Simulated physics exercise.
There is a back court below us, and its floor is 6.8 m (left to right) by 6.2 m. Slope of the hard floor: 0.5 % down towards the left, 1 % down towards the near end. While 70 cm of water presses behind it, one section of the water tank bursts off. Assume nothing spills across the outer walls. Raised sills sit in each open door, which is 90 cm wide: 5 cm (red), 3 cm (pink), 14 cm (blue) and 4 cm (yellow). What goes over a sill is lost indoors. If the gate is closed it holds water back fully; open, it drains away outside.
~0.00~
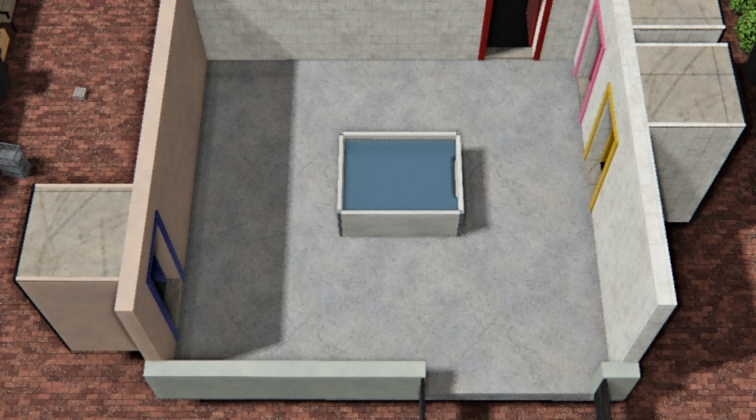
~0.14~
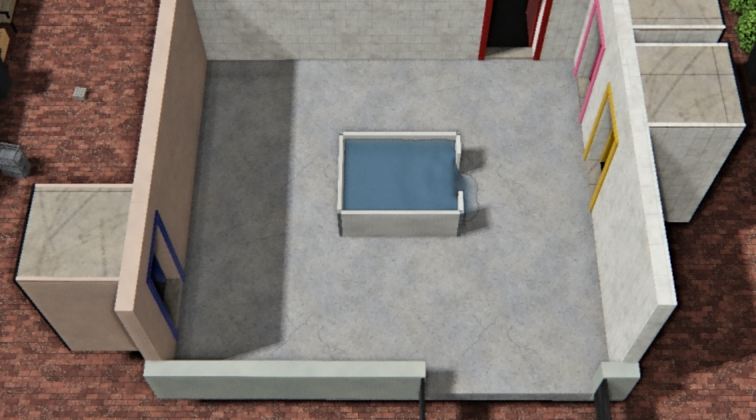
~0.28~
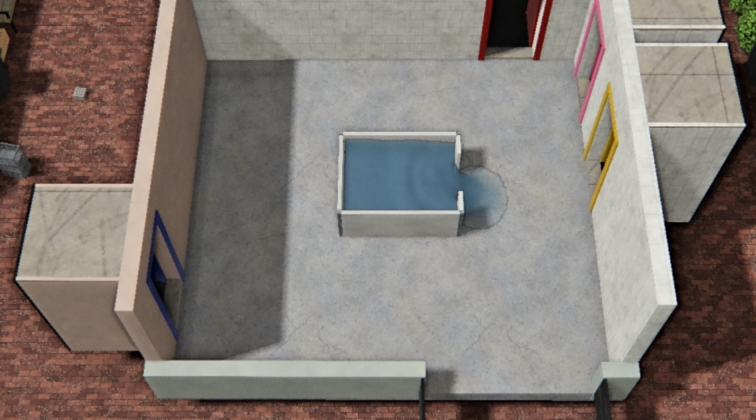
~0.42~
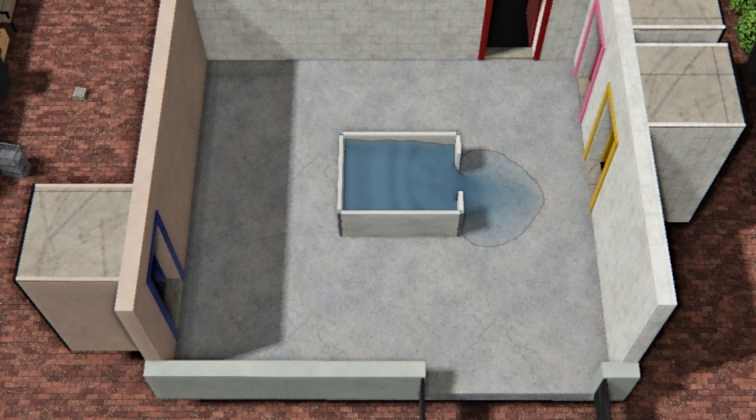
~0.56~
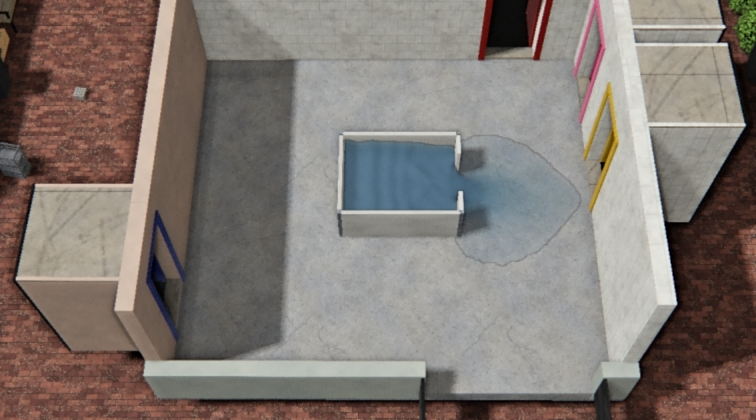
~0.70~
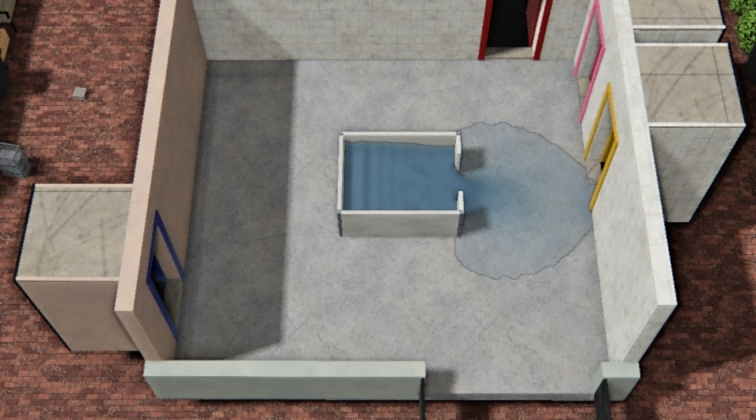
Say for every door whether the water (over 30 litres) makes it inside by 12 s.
The red door lets in less than the limit. The pink door lets in more than the limit. The blue door lets in less than the limit. The yellow door lets in more than the limit.
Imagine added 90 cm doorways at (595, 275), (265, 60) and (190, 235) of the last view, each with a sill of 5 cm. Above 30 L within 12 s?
More, less, less.
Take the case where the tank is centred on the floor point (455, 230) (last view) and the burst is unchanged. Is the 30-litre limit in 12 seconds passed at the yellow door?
Against the limit, the yellow door gets more than that.
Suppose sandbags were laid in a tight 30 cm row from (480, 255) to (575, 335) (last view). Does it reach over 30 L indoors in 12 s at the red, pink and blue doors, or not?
Well, the red one is within bounds, the pink one is more than allowed, and the blue one is within bounds.
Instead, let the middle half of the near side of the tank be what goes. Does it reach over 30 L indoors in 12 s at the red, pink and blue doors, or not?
Log - red: Threshold not reached, pink: Threshold not reached, blue: Threshold not reached.
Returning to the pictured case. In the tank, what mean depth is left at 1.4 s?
Depth, averaged: Around 47 centimetres.
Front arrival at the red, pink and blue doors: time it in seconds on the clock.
Arrival: Red 2.4 s, pink 1.4 s, blue not within the 12 s.
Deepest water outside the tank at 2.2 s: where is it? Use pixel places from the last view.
Close to pixel (603, 378).
After 1.4 s water covers 20 % of the floor and is deepest (32 cm) near (466, 195); red door not reached, pink door 5 cm at the sill, 0 L in, blue door not reached, yellow door 4 cm at the sill, 61 L in.
After 2.2 s water covers 25 % of the floor and is deepest (29 cm) near (603, 378); red door not reached, pink door 9 cm at the sill, 12 L in, blue door not reached, yellow door 9 cm at the sill, 162 L in.
After 3.5 s water covers 30 % of the floor and is deepest (18 cm) near (466, 195); red door 6 cm at the sill, 1 L in, pink door 8 cm at the sill, 31 L in, blue door not reached, yellow door 15 cm at the sill, 266 L in.
After 7.0 s water covers 45 % of the floor and is deepest (10 cm) near (466, 195); red door 4 cm at the sill, 4 L in, pink door 6 cm at the sill, 60 L in, blue door not reached, yellow door 9 cm at the sill, 379 L in.
After 12.0 s water covers 60 % of the floor and is deepest (6 cm) near (603, 378); red door 2 cm at the sill, 5 L in, pink door 3 cm at the sill, 69 L in, blue door not reached, yellow door 4 cm at the sill, 403 L in.
